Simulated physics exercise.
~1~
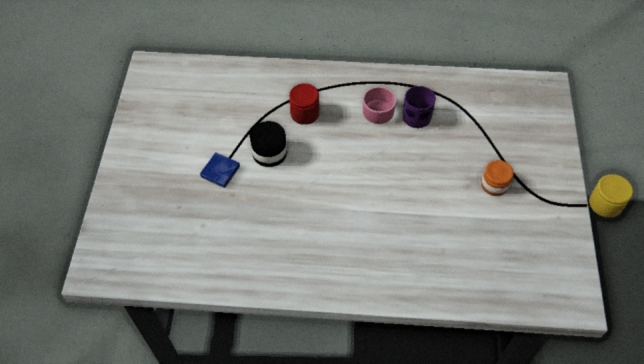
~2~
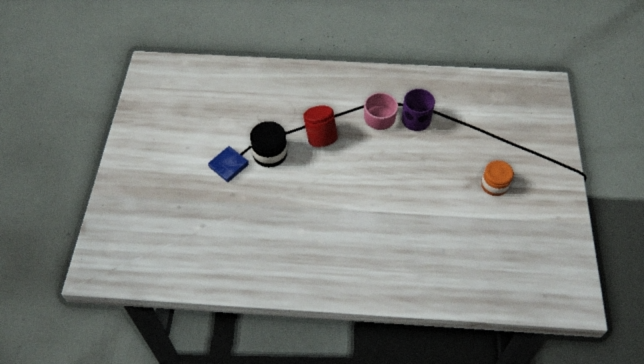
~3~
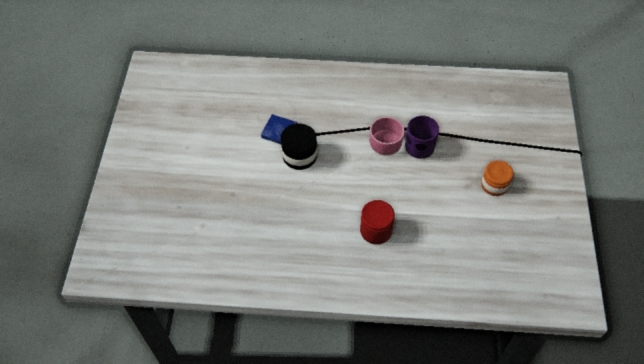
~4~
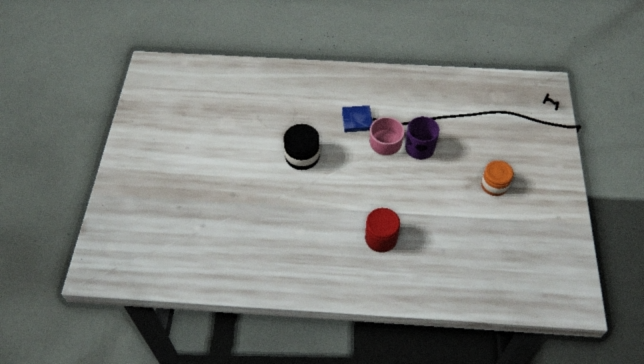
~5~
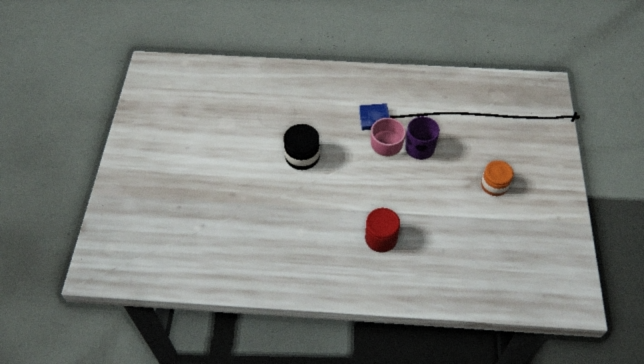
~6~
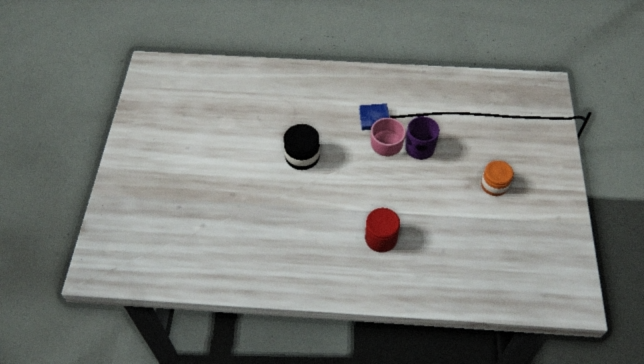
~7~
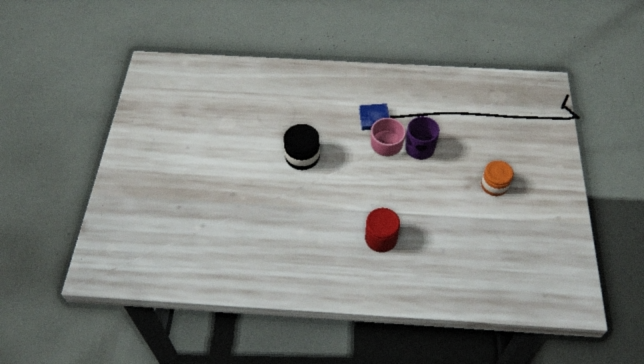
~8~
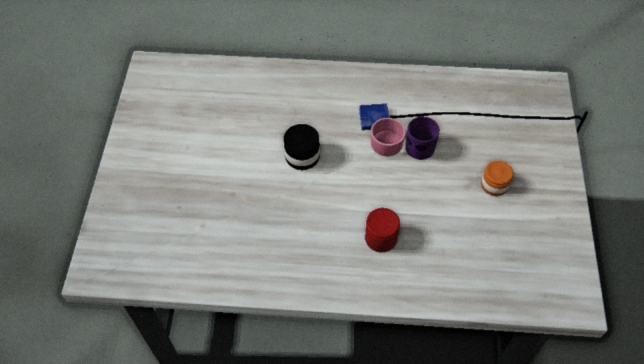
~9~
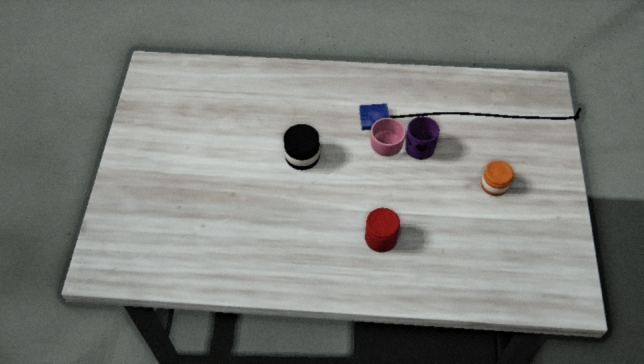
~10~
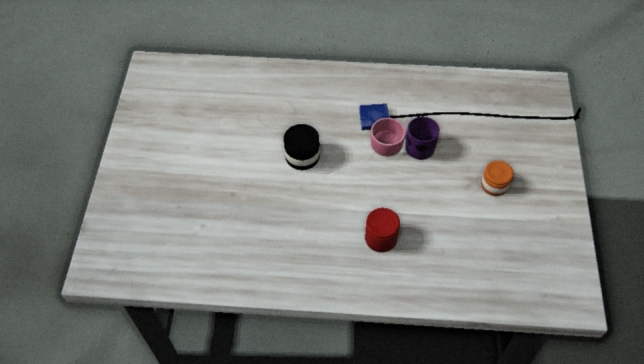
Yellow speaker falling off a lab table, its cable dragging a blue phone right and shoving tub, canister and mugs before settling.
